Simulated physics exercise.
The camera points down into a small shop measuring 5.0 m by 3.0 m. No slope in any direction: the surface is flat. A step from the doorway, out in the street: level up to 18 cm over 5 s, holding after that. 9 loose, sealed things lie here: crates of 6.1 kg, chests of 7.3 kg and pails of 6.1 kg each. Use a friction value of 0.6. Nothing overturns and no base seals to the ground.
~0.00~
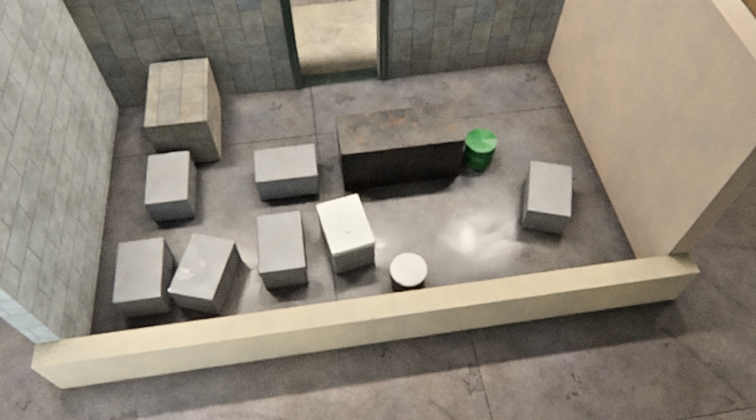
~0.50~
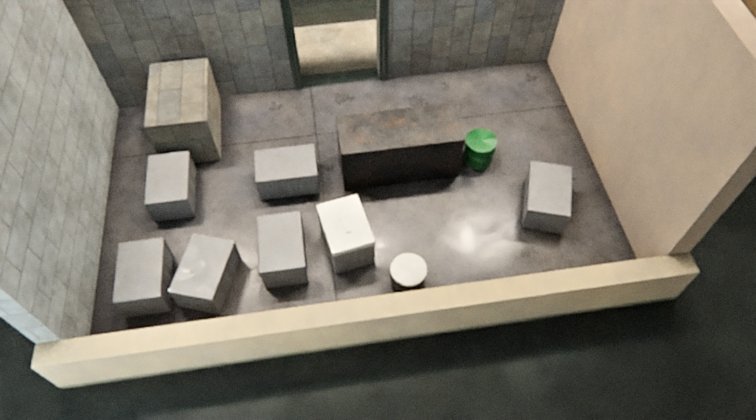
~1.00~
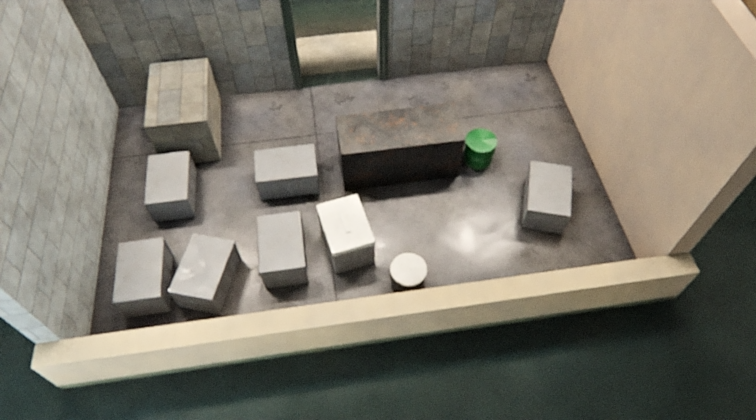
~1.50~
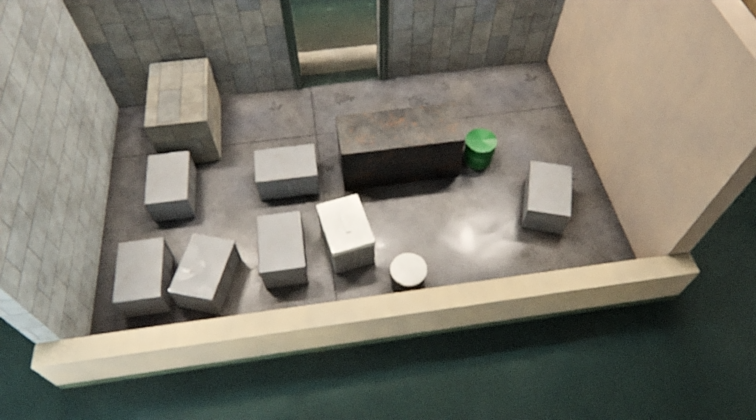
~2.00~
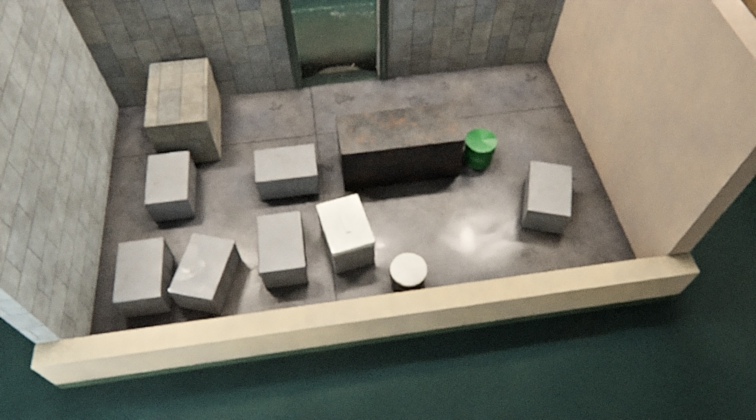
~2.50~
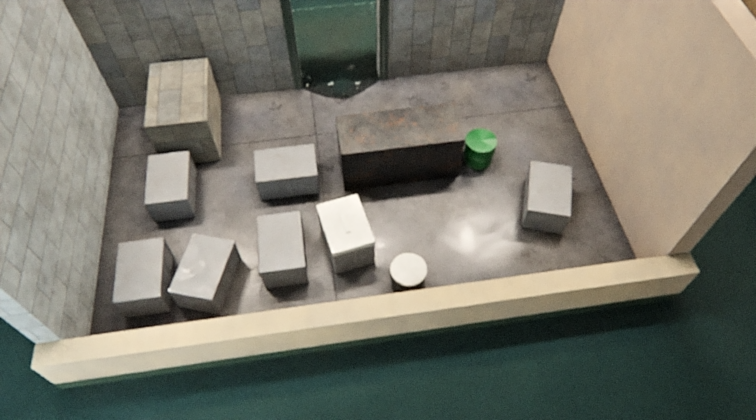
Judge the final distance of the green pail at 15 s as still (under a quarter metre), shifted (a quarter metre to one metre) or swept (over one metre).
Still.
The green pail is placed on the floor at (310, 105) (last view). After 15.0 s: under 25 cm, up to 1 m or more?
Here it goes just a bit.
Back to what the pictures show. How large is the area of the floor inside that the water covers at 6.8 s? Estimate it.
Close to 9.5 m2, I'd say.
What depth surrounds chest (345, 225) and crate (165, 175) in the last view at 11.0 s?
About 3 and 5 cm.
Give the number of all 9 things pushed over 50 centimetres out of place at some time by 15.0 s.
My count gives 6.
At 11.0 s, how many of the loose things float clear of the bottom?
I get 6.
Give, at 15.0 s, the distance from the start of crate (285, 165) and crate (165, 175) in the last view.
Net displacement, in order: 200 cm; 30 cm.
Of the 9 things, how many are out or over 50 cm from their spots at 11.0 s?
I get 2.
After 3.5 s the green pail is near (481, 140), 0.0 m from its start, aground; 0 afloat.
After 6.8 s the green pail is near (481, 140), 0.0 m from its start, aground; 1 afloat.
After 11.0 s the green pail is near (481, 140), 0.0 m from its start, aground; 6 afloat.
After 15.0 s the green pail is near (481, 140), 0.0 m from its start, aground; 8 afloat.
